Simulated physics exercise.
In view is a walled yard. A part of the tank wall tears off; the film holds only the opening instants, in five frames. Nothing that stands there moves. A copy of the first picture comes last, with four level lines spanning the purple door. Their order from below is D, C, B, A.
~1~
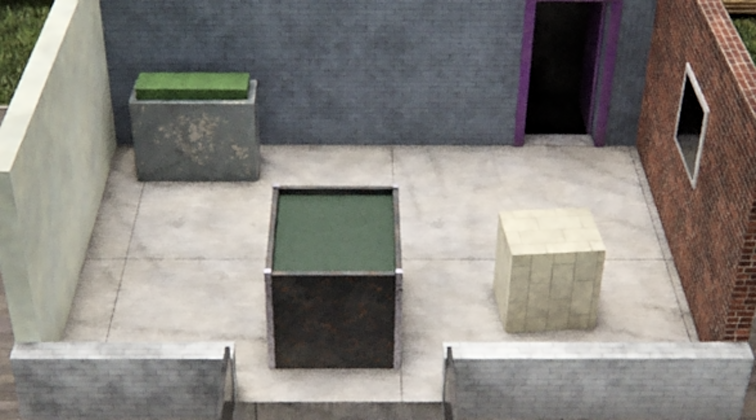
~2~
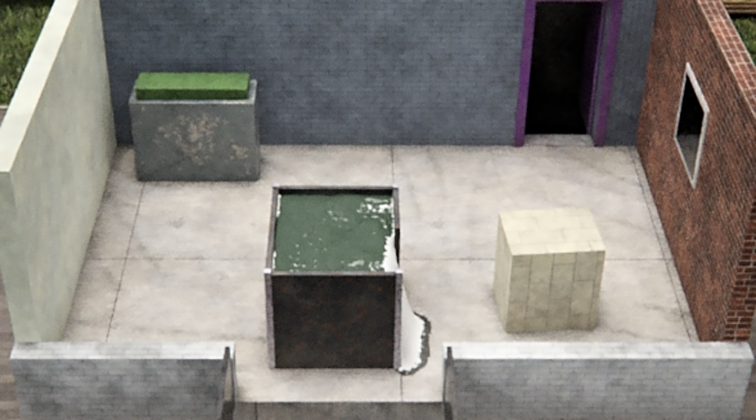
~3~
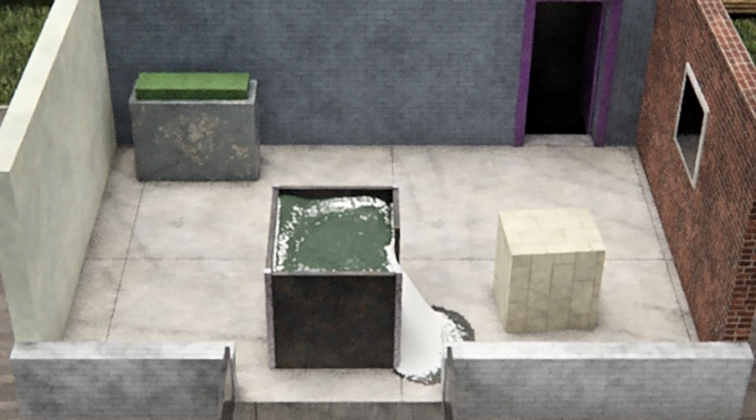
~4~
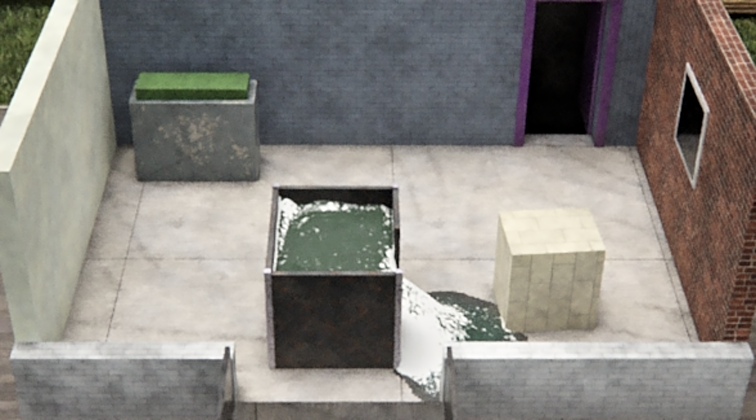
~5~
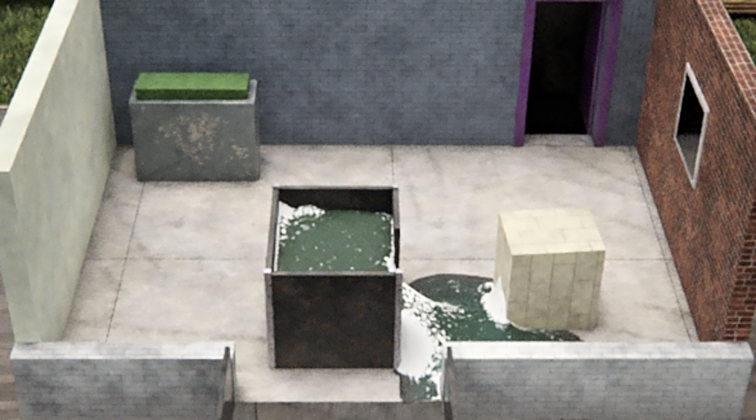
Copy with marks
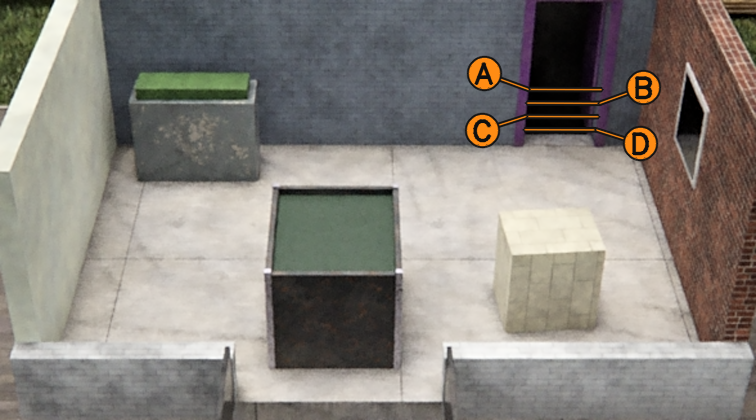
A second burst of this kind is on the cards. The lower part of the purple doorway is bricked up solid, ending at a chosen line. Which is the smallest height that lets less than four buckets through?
D will do.
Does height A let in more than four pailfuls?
No, that is safe.
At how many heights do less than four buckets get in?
All of them.
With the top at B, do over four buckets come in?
No.
In orange, A at (565, 89); B at (563, 103); C at (562, 116); D at (560, 129); from the bottom up D, C, B, A.
Choosing A, nothing gets over.
Choosing B, nothing gets over.
Choosing C, nothing gets over.
Choosing D, a splash gets over, under a bucket.
